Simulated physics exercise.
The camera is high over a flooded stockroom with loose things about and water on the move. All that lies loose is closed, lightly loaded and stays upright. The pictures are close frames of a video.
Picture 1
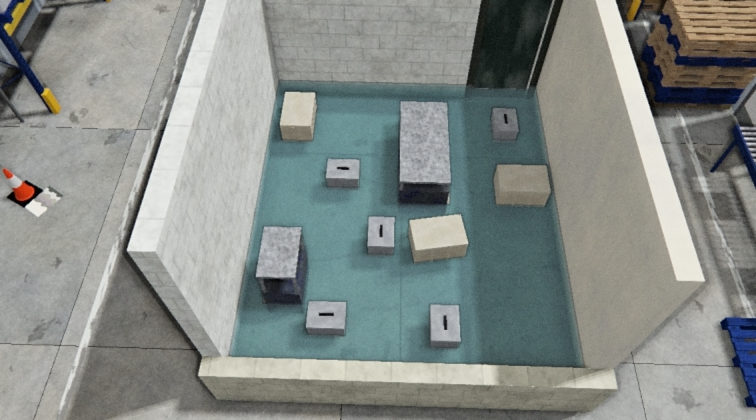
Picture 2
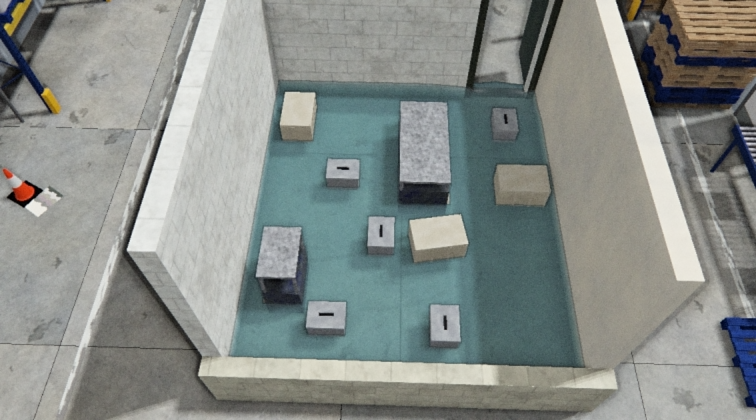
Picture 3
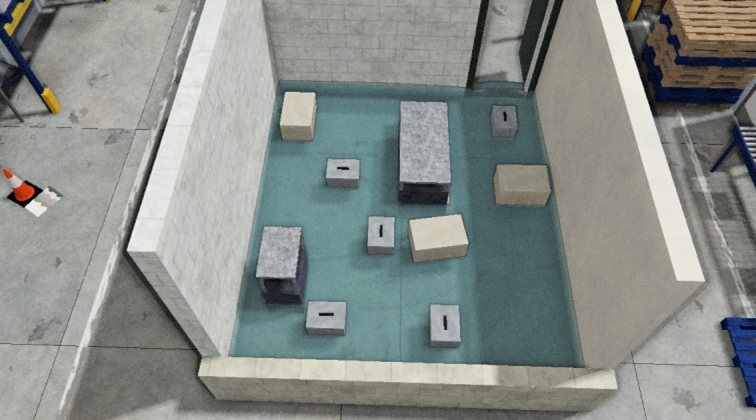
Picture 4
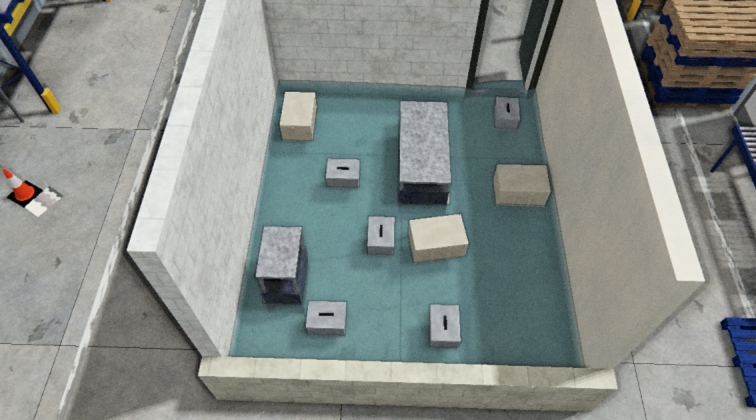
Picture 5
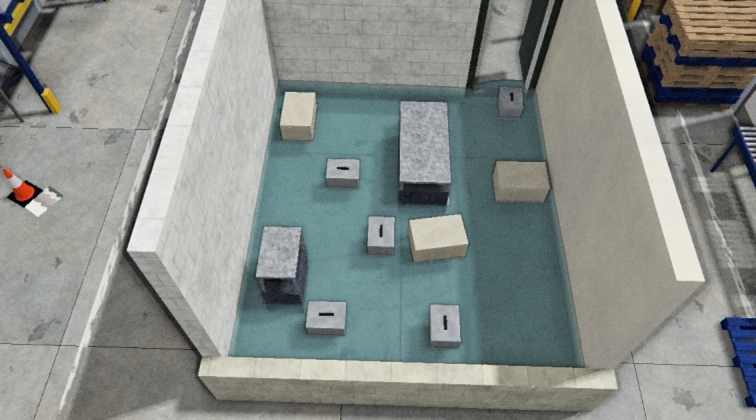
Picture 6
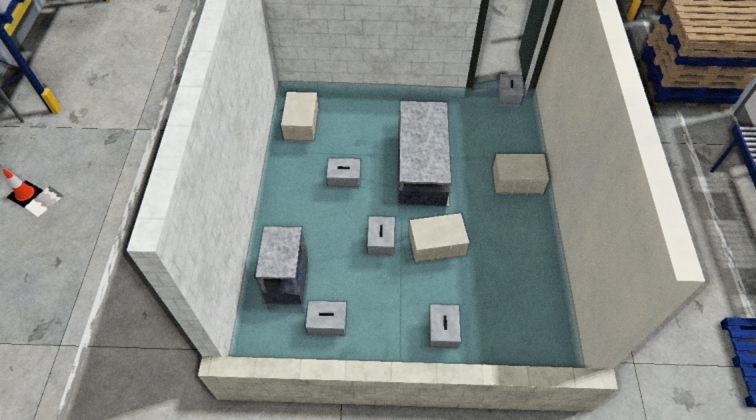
Grey and beige blocks standing on a teal floor as a dark door opens and one small grey block drifts towards the doorway.
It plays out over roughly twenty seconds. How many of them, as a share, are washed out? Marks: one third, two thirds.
It is between one and two thirds.
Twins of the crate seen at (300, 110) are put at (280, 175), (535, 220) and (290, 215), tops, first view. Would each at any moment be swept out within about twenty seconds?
As listed: Stays, carried outside, left behind.
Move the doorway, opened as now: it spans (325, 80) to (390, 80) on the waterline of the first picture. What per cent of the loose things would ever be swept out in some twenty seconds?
Some 60 per cent.
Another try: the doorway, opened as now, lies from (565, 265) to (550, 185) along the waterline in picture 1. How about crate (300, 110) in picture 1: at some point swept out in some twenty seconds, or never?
Verdict: Still in.
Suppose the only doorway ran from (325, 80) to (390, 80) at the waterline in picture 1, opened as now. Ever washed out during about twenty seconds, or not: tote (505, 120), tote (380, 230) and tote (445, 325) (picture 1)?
One after the other: Yes, washed out, inside.
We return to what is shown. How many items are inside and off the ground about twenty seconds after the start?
4 of them.
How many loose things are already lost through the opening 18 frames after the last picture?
That makes 2.
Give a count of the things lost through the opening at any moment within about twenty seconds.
The number is 4.
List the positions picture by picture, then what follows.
The first frame shows a tote at (506, 119) floats; a crate at (524, 178) floats; 0 of 8 have shifted.
The second frame shows a tote at (506, 119), afloat; a crate at (524, 178) floats; 0 of 8 have shifted.
The third frame shows a tote at (505, 117), afloat, close to its start; a crate at (524, 178), afloat; 1 of 8 have shifted.
The fourth frame shows a tote at (508, 108), afloat, close to its start; a crate at (524, 178), afloat; 1 of 8 have shifted.
The fifth frame shows a tote at (512, 97) floats, a stride from its start; a crate at (523, 174) floats, close to its start; 2 of 8 have shifted.
The sixth frame shows a tote at (512, 84), afloat, a stride from its start; a crate at (522, 166) floats, close to its start; 2 of 8 have shifted.
A moment on, 1 of 8 are out; 7 afloat.
Next, 2 of 8 are out; 6 afloat.
Later, 3 of 8 are out; 5 afloat.
In the end, 4 of 8 are out; 4 afloat.
